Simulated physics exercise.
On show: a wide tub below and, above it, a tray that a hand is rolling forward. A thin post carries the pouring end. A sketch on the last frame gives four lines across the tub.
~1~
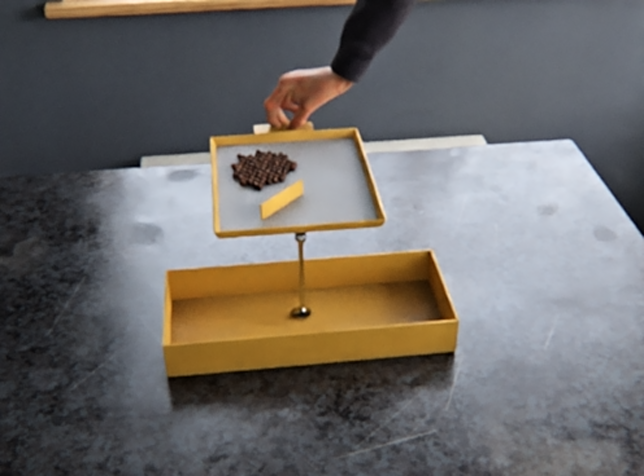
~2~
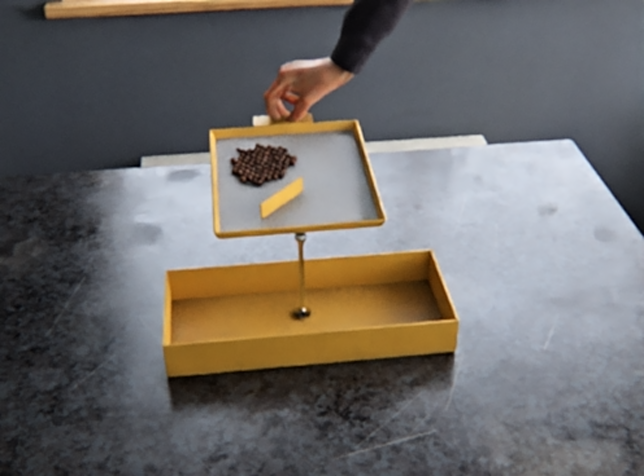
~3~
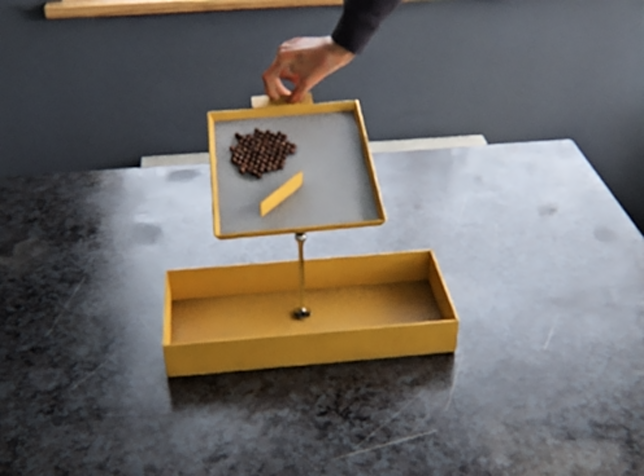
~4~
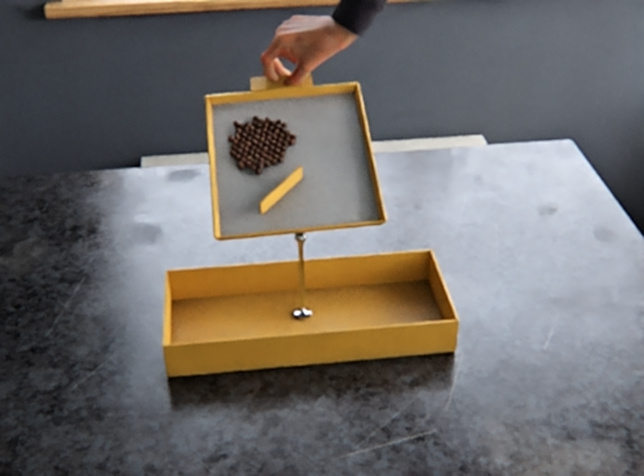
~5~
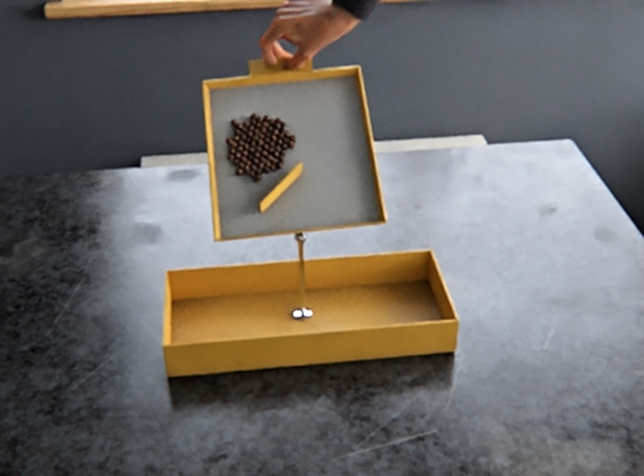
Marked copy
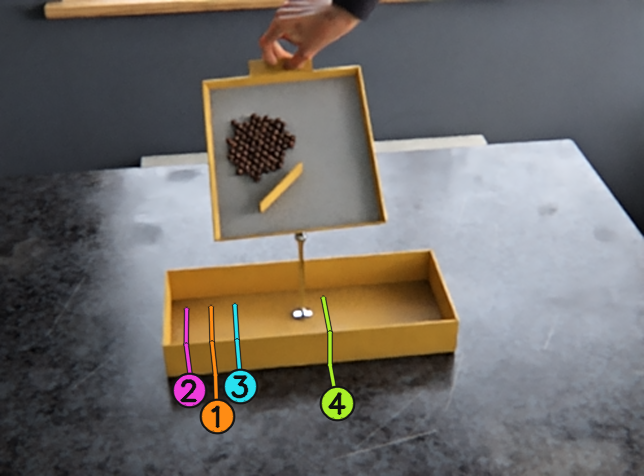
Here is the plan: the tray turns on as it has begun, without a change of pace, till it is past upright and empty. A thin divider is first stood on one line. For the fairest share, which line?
I would pick line 3.
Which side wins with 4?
The left side.
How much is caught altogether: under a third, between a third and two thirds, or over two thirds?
About that: Over two thirds.
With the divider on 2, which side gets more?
Right.
On the marked copy, line 1 crosses the front rim at (212, 341); line 2 crosses the front rim at (186, 343); line 3 crosses the front rim at (236, 339); line 4 crosses the front rim at (329, 331).
For line 1, of what is caught, a small part on the left of the divider, most on the right.
For line 2, of what is caught, a stray few on the left of the divider, nearly all on the right.
For line 3, of what is caught, about half on the left of the divider, about half on the right.
For line 4, of what is caught, all on the left of the divider, none on the right.
